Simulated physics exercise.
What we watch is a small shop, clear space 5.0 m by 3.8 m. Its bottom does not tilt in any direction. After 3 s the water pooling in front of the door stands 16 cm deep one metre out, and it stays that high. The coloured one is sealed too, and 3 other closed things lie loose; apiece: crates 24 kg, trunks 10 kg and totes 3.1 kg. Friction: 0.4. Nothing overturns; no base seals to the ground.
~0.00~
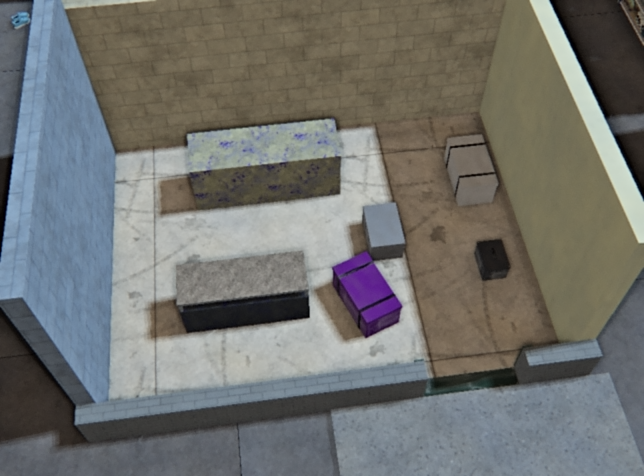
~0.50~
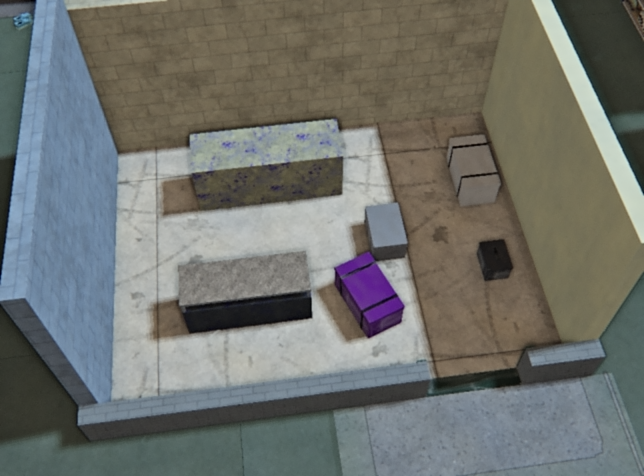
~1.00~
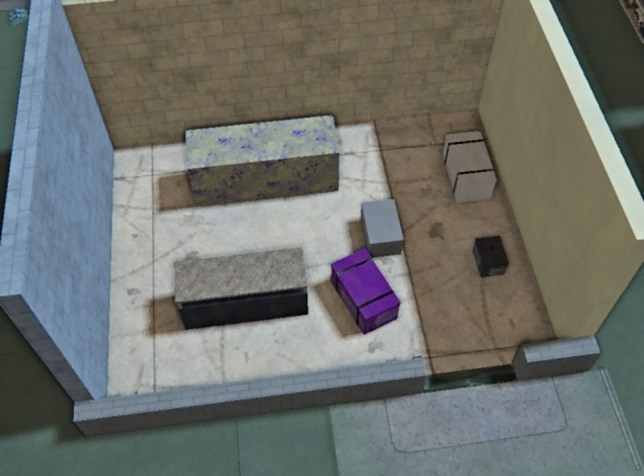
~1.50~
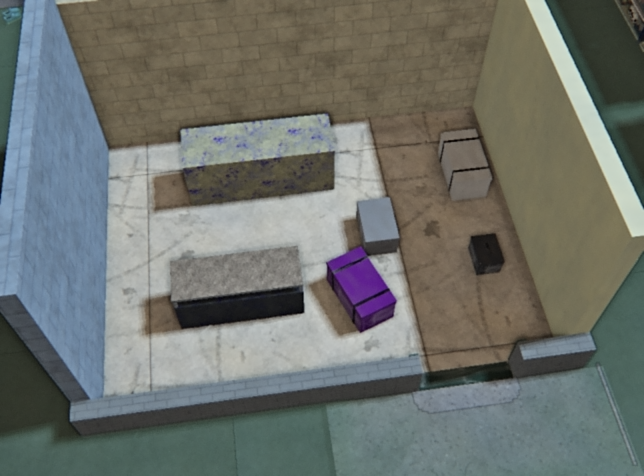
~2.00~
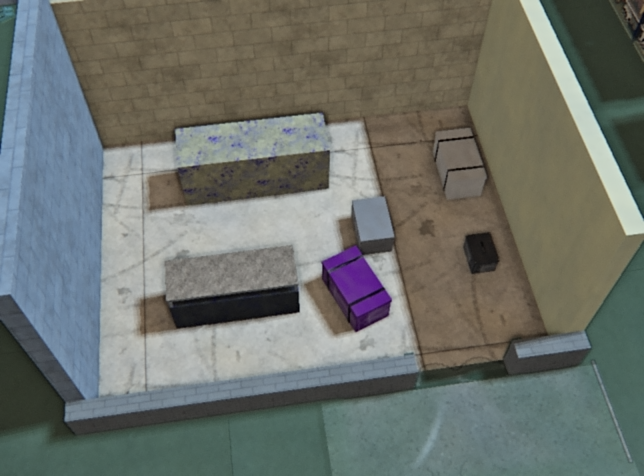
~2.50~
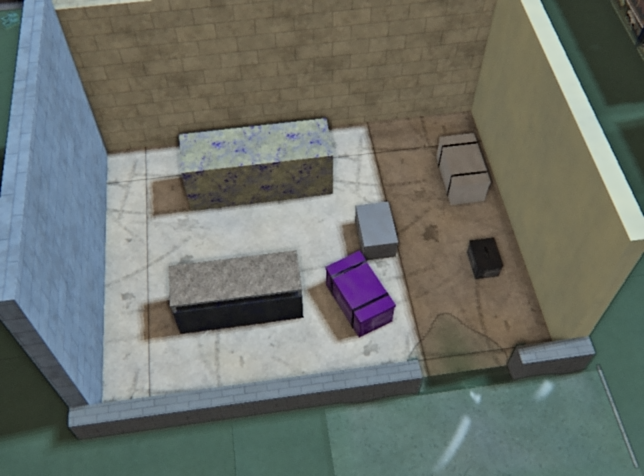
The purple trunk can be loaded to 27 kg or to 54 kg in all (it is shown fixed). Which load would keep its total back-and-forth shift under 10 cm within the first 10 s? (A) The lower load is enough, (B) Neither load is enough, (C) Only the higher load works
Answer: A.
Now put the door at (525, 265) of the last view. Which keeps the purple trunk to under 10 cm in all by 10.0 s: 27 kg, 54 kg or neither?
Under that setup, the heavy option is needed.
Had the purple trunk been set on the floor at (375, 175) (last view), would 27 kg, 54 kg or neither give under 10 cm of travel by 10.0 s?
It turns out that the heavier alone succeeds.
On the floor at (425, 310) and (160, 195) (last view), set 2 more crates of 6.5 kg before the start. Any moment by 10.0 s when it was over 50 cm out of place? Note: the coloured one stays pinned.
In the order given, beyond the mark and then within the mark.
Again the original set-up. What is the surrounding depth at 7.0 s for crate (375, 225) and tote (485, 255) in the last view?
I'd estimate 3 cm for the first and 8 cm for the second.
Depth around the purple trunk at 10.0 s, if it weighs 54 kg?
4 cm, roughly.
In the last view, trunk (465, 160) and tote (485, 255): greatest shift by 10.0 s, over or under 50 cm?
First above the mark, second above the mark.
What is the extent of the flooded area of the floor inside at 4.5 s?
Somewhere about 5.5 m2, give or take.
After 3.5 s the purple trunk would be 0 cm from its start with 27 kg and 0 cm from its start with 54 kg; 1 cm of water round it then.
After 4.5 s the purple trunk would be 0 cm from its start with 27 kg and 0 cm from its start with 54 kg; 4 cm of water round it then.
After 7.0 s the purple trunk would be 0 cm from its start with 27 kg and 0 cm from its start with 54 kg; 4 cm of water round it then.
After 10.0 s the purple trunk would be 0 cm from its start with 27 kg and 0 cm from its start with 54 kg; 4 cm of water round it then.
